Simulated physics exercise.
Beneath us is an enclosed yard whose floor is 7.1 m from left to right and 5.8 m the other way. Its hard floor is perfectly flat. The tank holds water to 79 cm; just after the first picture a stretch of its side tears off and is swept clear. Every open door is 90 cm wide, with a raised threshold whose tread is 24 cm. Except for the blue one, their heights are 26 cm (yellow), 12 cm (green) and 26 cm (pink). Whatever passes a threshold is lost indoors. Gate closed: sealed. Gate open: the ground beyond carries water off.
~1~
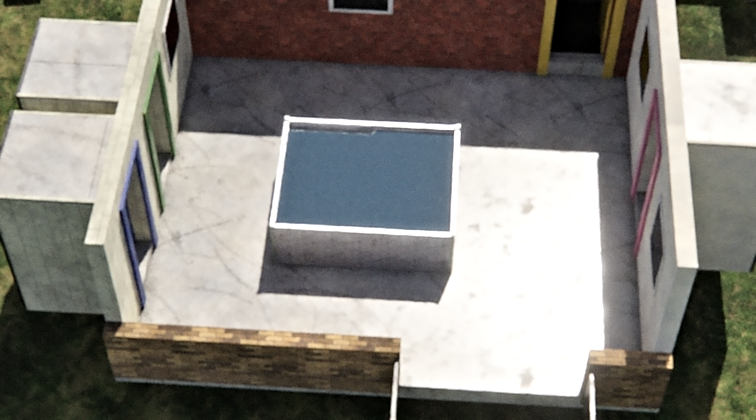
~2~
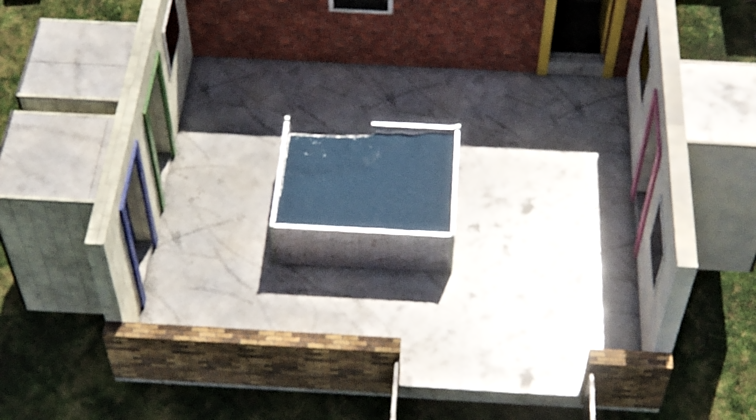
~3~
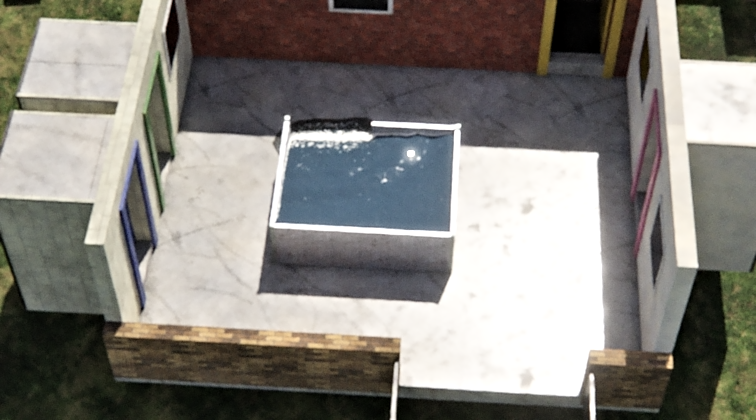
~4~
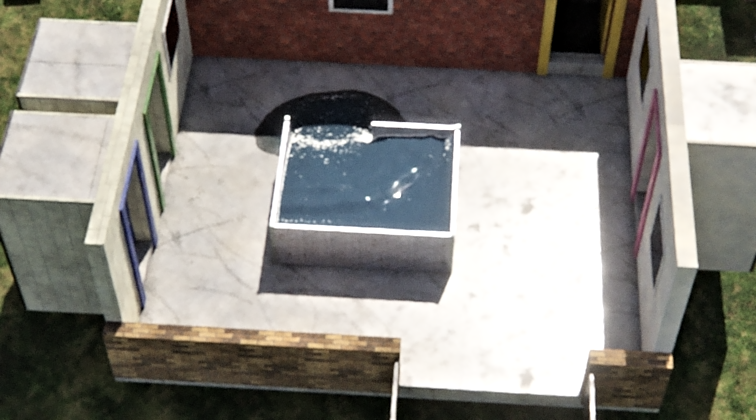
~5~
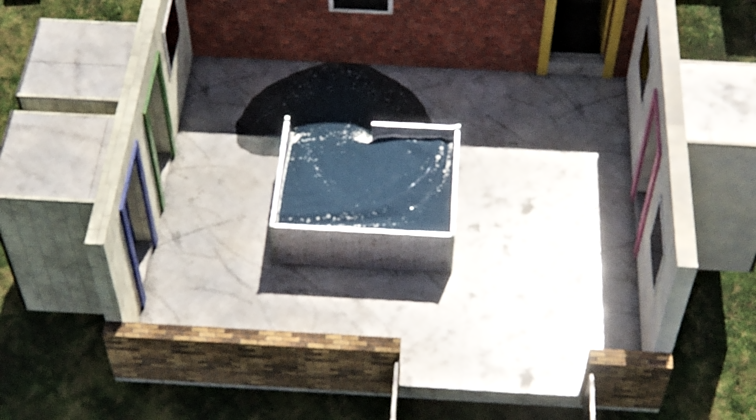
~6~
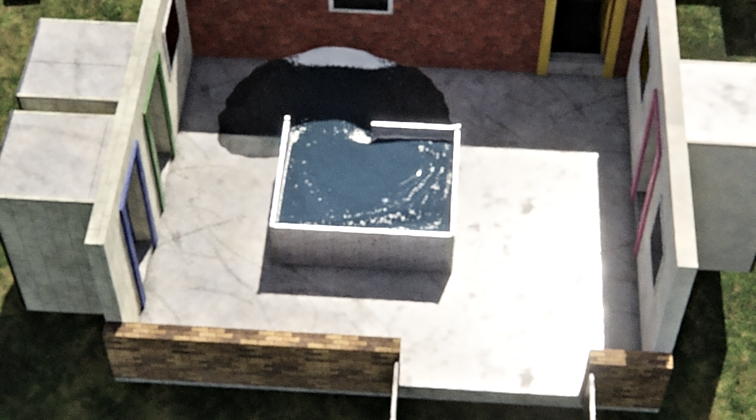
Water in a raised, white-rimmed tank lies still in the middle of a pale walled yard, seen from a high, fixed viewpoint. A red brick wall and yellow-edged doorway stand at the back, blue and green doorways at left, a pink one at right, and low tan brickwork in front. Part of the tank's far rim disappears, the surface churns white, and water pours out, spreading darkly to the brick wall.
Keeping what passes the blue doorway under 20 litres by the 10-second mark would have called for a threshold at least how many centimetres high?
It would have called for about 10.5 cm.
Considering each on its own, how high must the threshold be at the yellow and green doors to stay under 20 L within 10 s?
Some 10.0 cm for yellow, some 6.5 cm for green.
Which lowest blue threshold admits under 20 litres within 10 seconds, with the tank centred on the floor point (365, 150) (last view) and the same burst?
At least some 8.5 centimetres tall.
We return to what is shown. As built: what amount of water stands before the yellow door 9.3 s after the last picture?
The depth there is around 9.0 cm.
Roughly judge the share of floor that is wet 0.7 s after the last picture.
About 20 per cent.
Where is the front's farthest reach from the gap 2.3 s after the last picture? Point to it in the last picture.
Lab note: Front tip approx. (623, 78).
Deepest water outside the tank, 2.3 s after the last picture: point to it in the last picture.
Check close to (205, 57).
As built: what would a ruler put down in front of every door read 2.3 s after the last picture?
Depths in cm - yellow: 6, green: 9, pink: 0, blue: 4.
Then, 0.7 s after the last picture water covers 20 % of the floor, deepest (50 cm) near (335, 72); it has not reached the blue door.
Then, 2.3 s after the last picture water covers 50 % of the floor, deepest (40 cm) near (205, 57); 4 cm at the blue door, 0 litres in over its 20 cm threshold.
Then, 9.3 s after the last picture water covers 100 % of the floor, deepest (16 cm) near (621, 266); 11 cm at the blue door, 0 litres in over its 20 cm threshold.
At the blue door as built, the water peaked near 15 cm, 7.3 s after the last picture.
Run again over the same 10 s with other heights there, 36 litres in over 8.5 cm, 12 litres over 11.5 cm. The limit of 20 litres is kept from about 10.5 cm up.
